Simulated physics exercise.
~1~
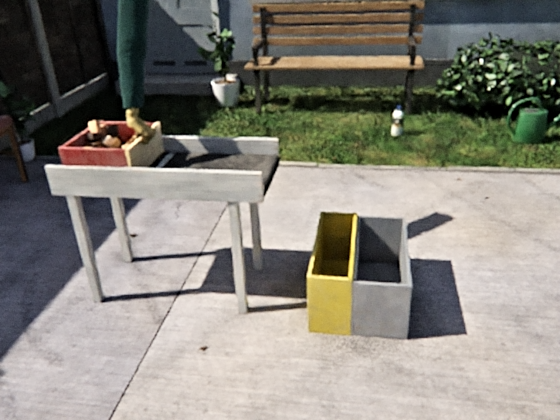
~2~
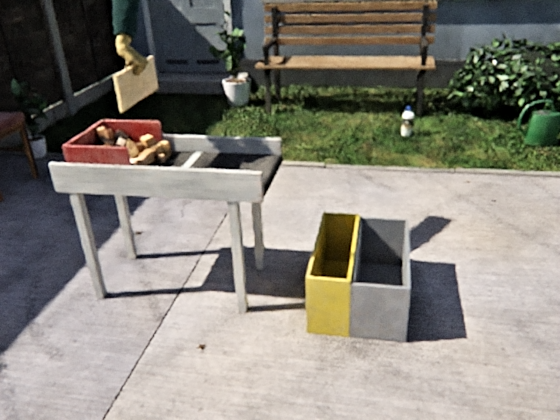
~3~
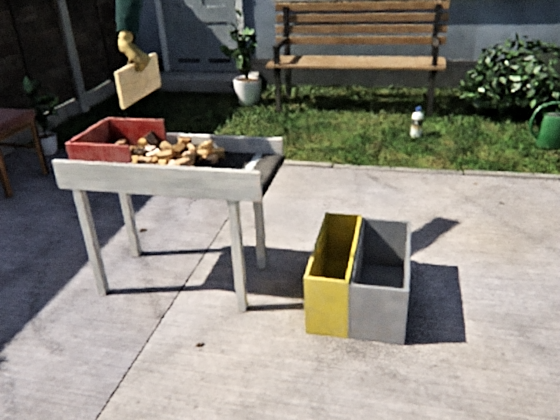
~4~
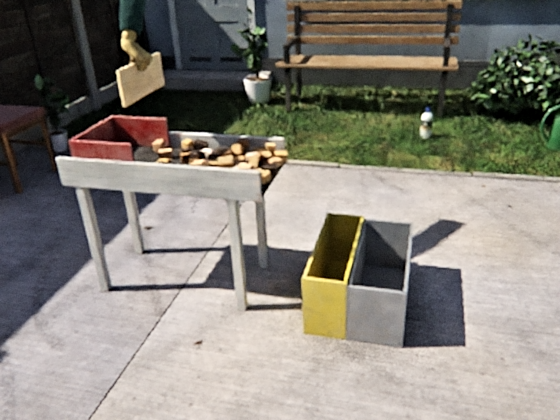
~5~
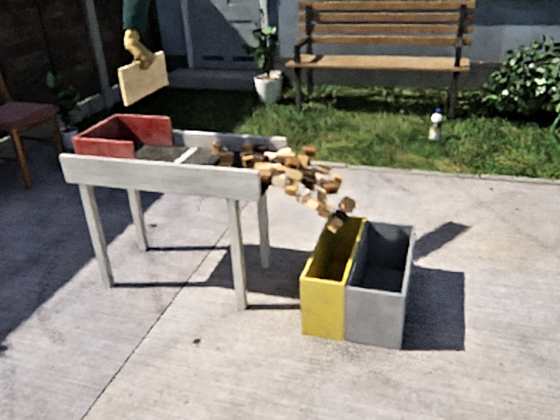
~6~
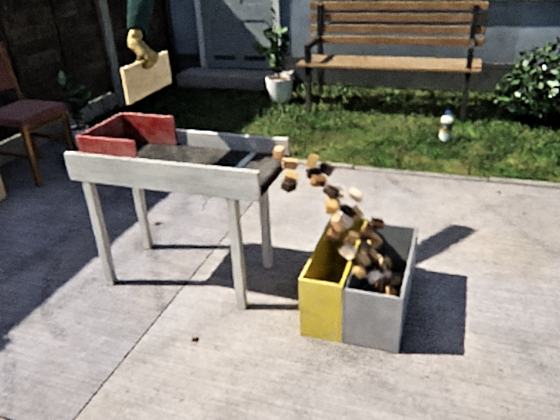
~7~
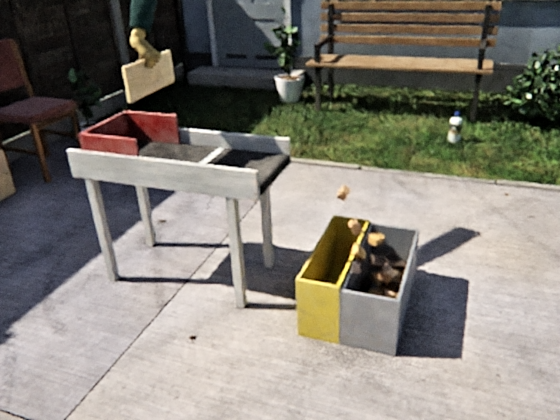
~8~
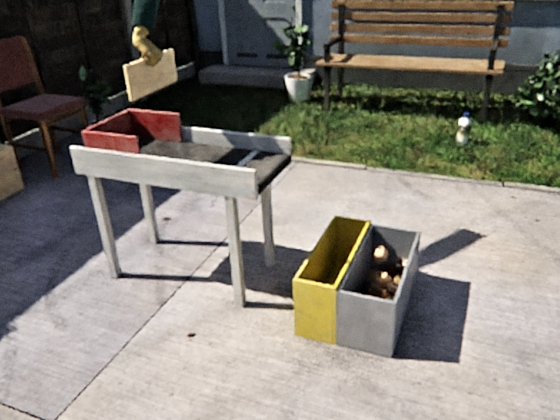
Wooden blocks ride the belt right from the red pen and tumble into the grey tote.
